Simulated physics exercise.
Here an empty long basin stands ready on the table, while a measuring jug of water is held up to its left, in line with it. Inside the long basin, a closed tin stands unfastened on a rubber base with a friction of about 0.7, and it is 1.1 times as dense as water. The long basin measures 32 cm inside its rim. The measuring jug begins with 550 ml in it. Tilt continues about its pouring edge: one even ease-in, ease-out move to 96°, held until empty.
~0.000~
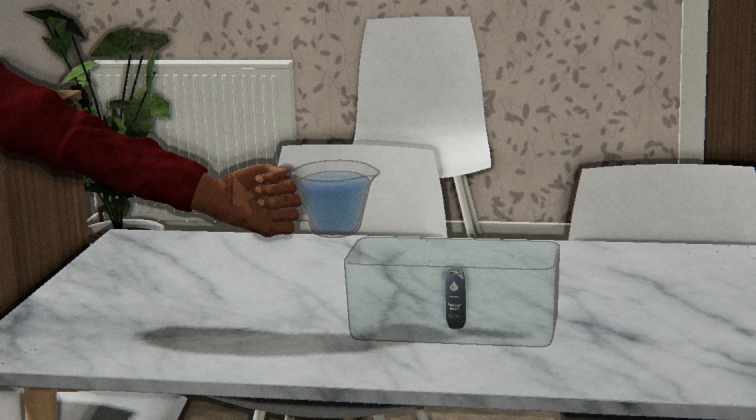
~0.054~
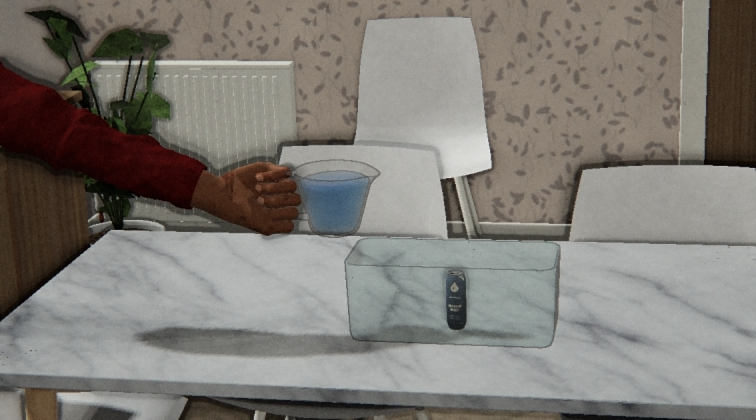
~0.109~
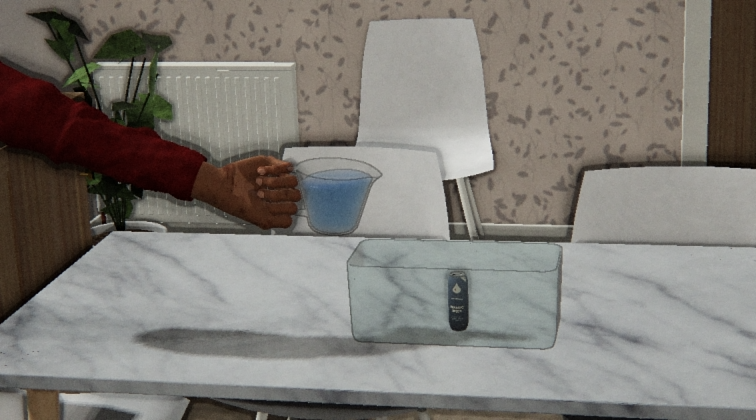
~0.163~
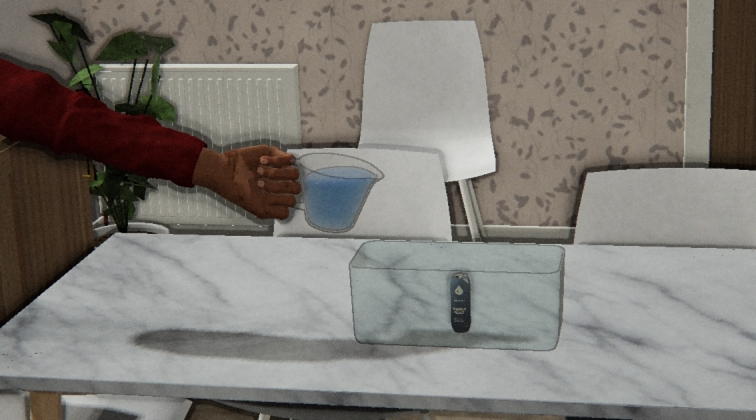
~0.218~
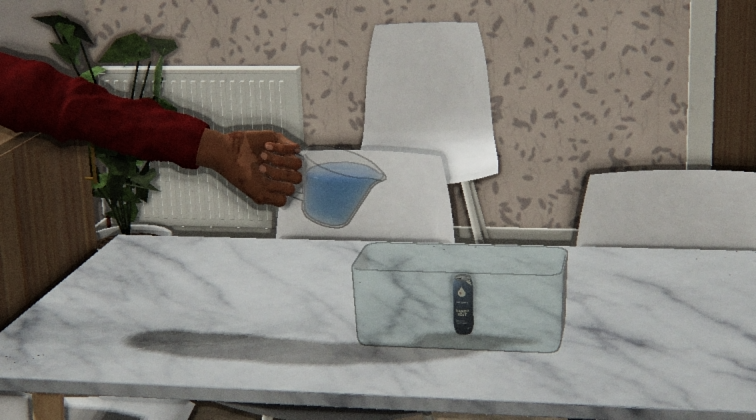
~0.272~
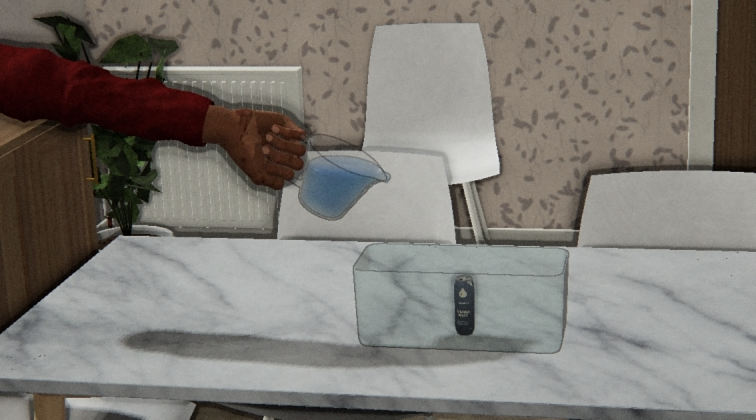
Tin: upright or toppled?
Tipped.
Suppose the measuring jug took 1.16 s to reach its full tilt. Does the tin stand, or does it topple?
After the tilt, the tin has tipped over.
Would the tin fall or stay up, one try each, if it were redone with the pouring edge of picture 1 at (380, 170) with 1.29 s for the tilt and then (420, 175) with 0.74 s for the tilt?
Run one: It tumbles. Run two: It does not tip.
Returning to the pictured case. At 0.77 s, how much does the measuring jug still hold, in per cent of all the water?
6 per cent or thereabouts.
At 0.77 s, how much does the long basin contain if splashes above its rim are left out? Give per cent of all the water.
The share is close to 70 percent.
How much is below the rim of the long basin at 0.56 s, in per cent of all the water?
10 %, give or take.
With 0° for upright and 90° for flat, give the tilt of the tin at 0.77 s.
About 55 degrees.
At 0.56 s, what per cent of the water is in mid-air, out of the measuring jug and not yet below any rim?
I'd put it at about 38 percent.
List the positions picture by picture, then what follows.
In the first frame, it leans 0°; its right rim is at (380, 172); the water meets the walls at (299, 179) and (371, 180); the long basin's rim runs from (351, 251) to (557, 257); the tin's top is at (455, 274).
In the second frame, it leans 1°; its right rim is at (380, 173); the water meets the walls at (300, 178) and (371, 179).
In the third frame, it leans 5°; its right rim is at (382, 175); the water meets the walls at (302, 177) and (374, 177).
In the fourth frame, it leans 11°; its right rim is at (384, 176); the water meets the walls at (304, 175) and (378, 175).
In the fifth frame, it leans 19°; its right rim is at (387, 178); the water meets the walls at (307, 169) and (383, 174).
In the sixth frame, it leans 29°; its right rim is at (387, 179); the water meets the walls at (307, 161) and (385, 173); 2 per cent is over the edge.
Then, 0.56 s in, the tilt is 83° and 51 per cent is still to pour; the tin stands where it began.
Then, 0.77 s in, the tilt is 96° and 6 per cent is still to pour; the tin leans 54°.
Then, 1.00 s in, the tilt is 96° and 0 per cent is still to pour; the tin lies on its side.
Then, 1.24 s in, the tilt is 96° and 0 per cent is still to pour; the tin lies on its side.
Finally, the tin lies on its side.
